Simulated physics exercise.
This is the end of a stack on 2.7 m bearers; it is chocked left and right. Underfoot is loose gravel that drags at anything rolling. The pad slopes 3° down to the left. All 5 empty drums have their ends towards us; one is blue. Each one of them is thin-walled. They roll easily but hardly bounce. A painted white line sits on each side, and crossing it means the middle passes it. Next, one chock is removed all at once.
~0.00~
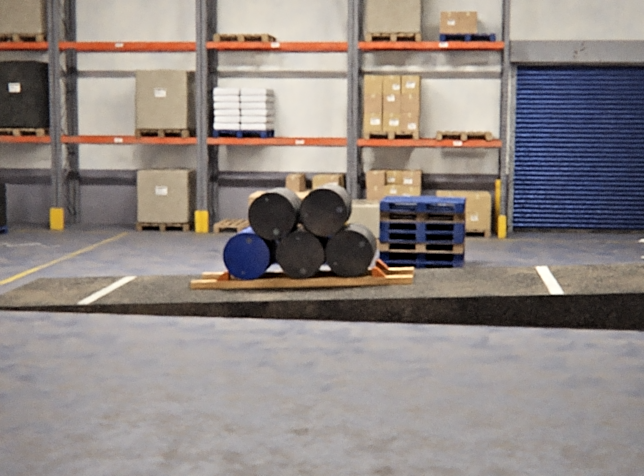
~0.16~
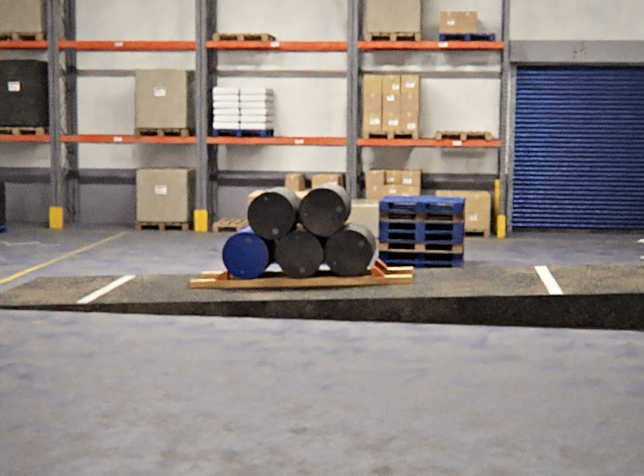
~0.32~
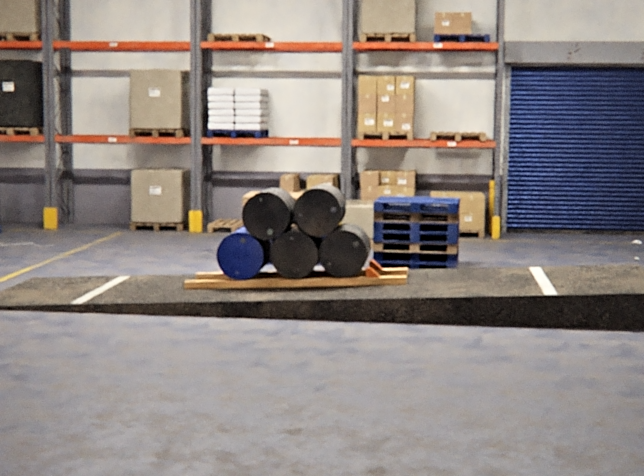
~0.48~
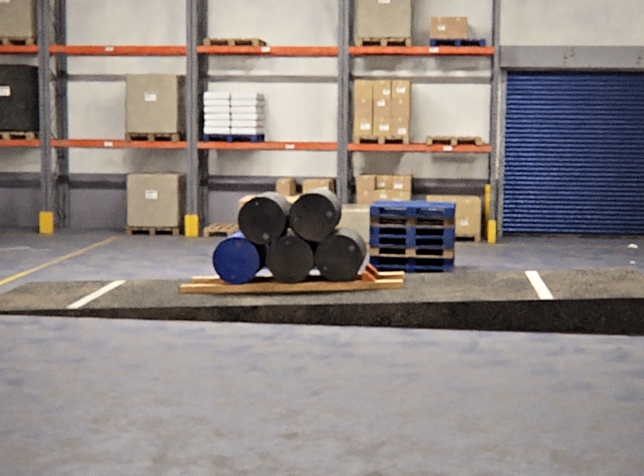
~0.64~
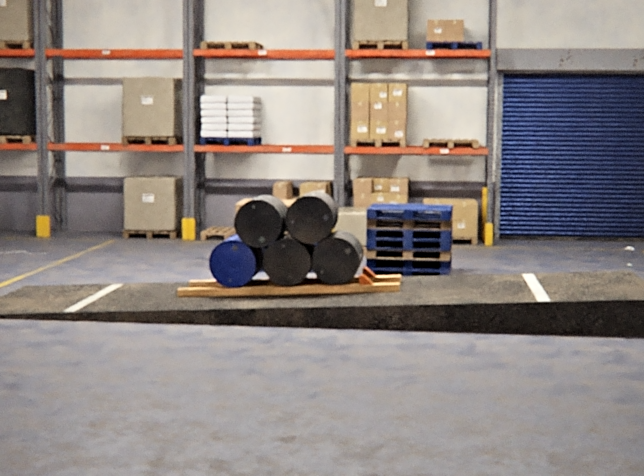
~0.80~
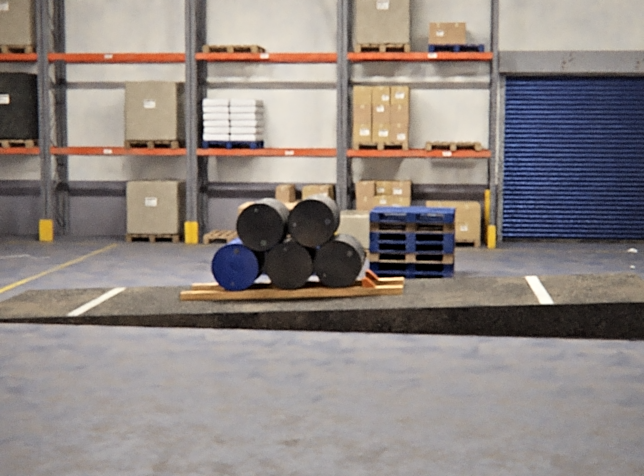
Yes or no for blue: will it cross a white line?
Result: The blue one goes over a line.
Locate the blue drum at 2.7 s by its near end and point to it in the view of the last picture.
(207, 268), roughly.
By 2.7 s, blue is on the bearers, 35 cm from the bearers' left end, rolling left; 0 past a line.
By 5.4 s, blue is past the left line; 1 past a line.
Finally (10.6 s), blue is past the left line; 4 past a line.
